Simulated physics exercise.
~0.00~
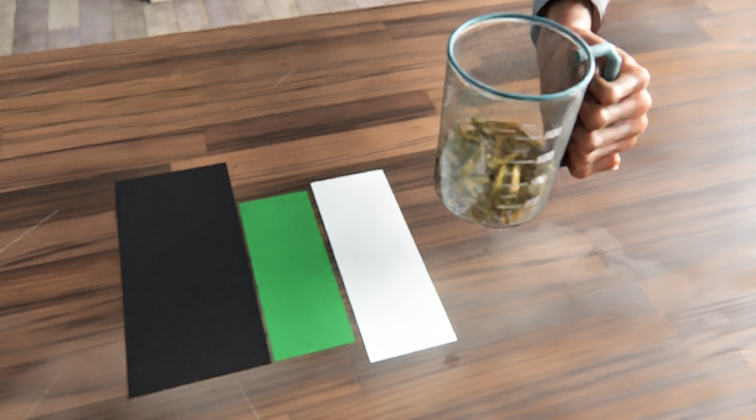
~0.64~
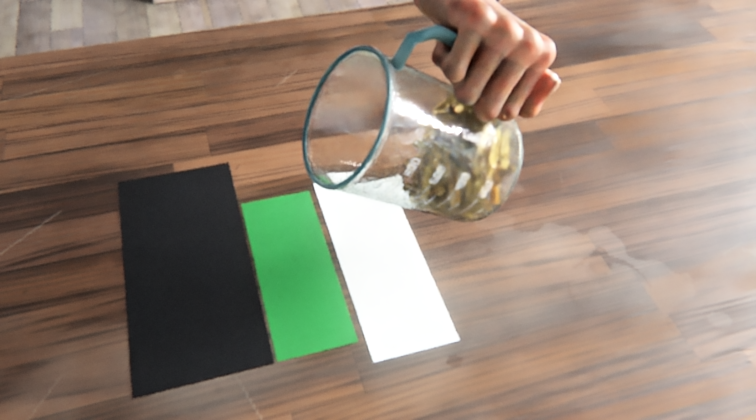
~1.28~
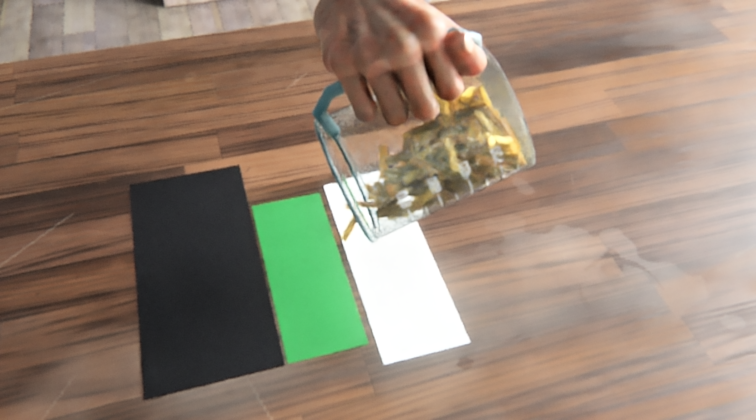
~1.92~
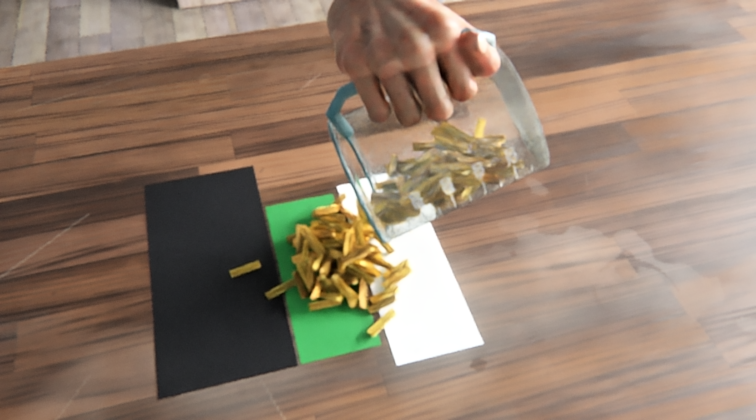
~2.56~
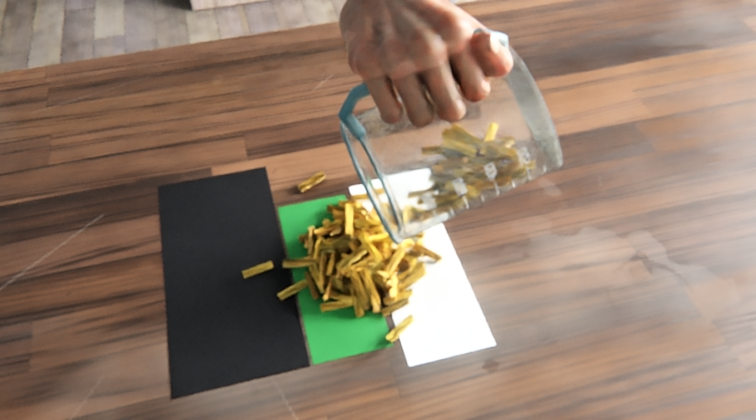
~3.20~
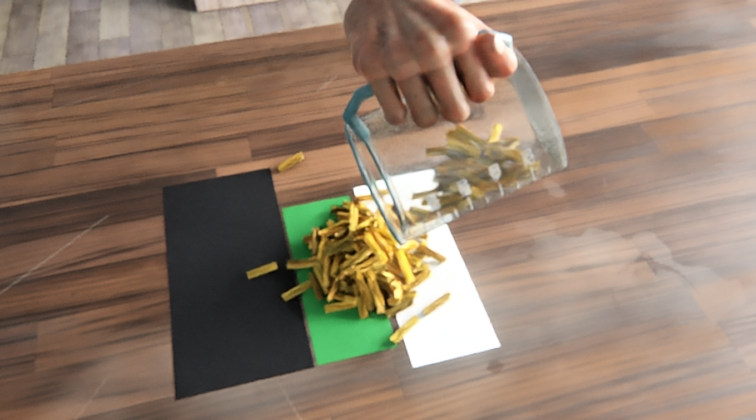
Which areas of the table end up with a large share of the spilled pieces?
The green mat and the white mat each end up with a large share, as the heap lies across both. The black mat and the bare table get very little, with only a few stray pieces seen there.
Wooden table with a hand tipping a clear jug, spilling yellow pasta pieces mostly over green and white mats, some staying inside.
